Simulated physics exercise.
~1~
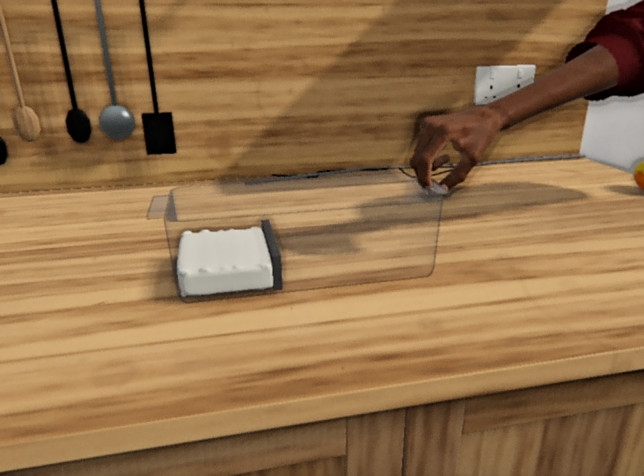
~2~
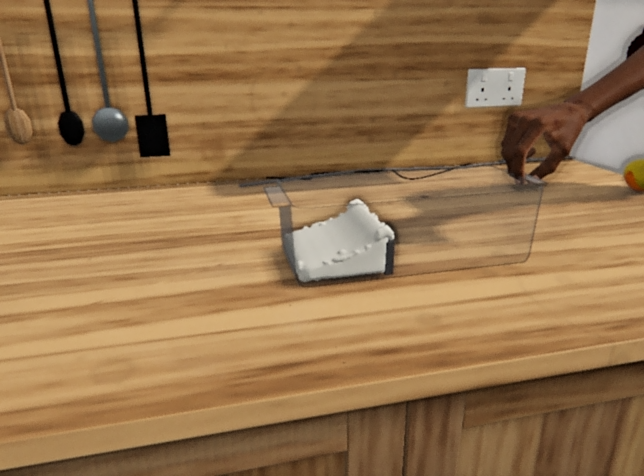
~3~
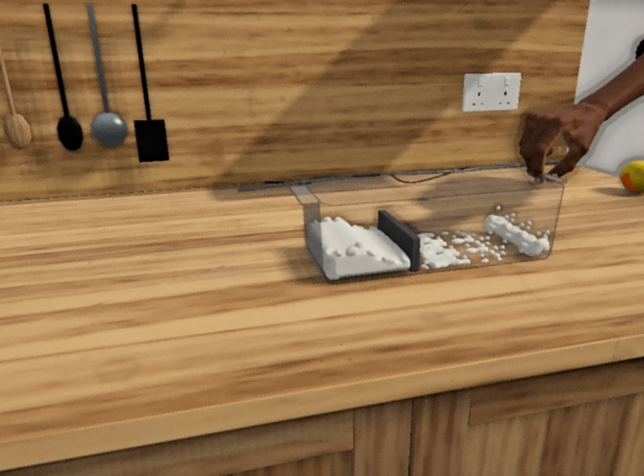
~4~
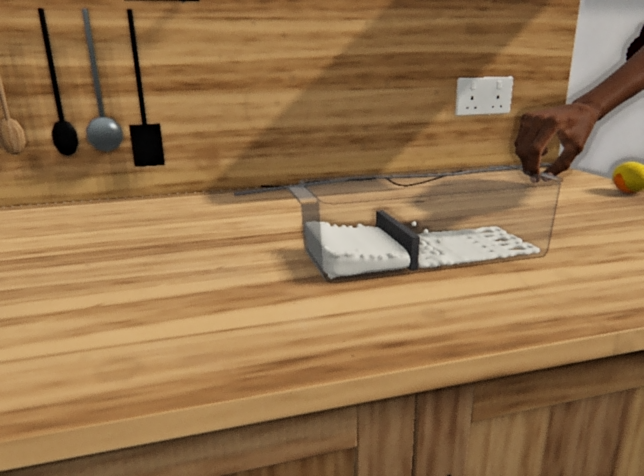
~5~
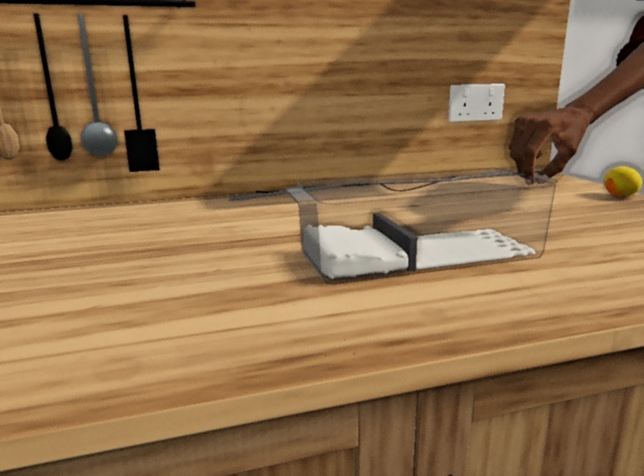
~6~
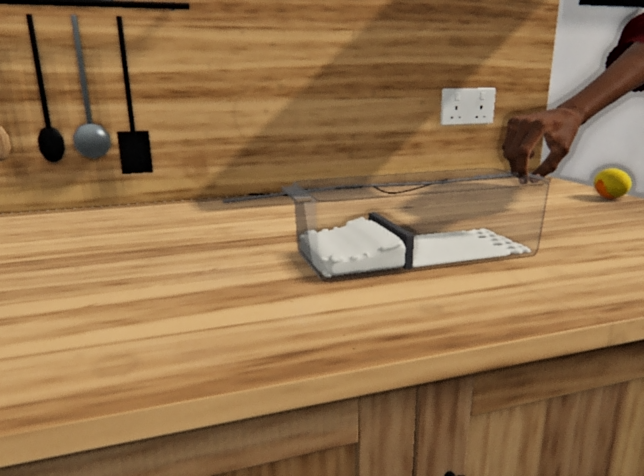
A hand tugged a clear food box of milk to the right along a wooden counter, and the milk sloshed over the low dark wall into the empty right side, where some stayed as a shallow layer while most settled on the left.
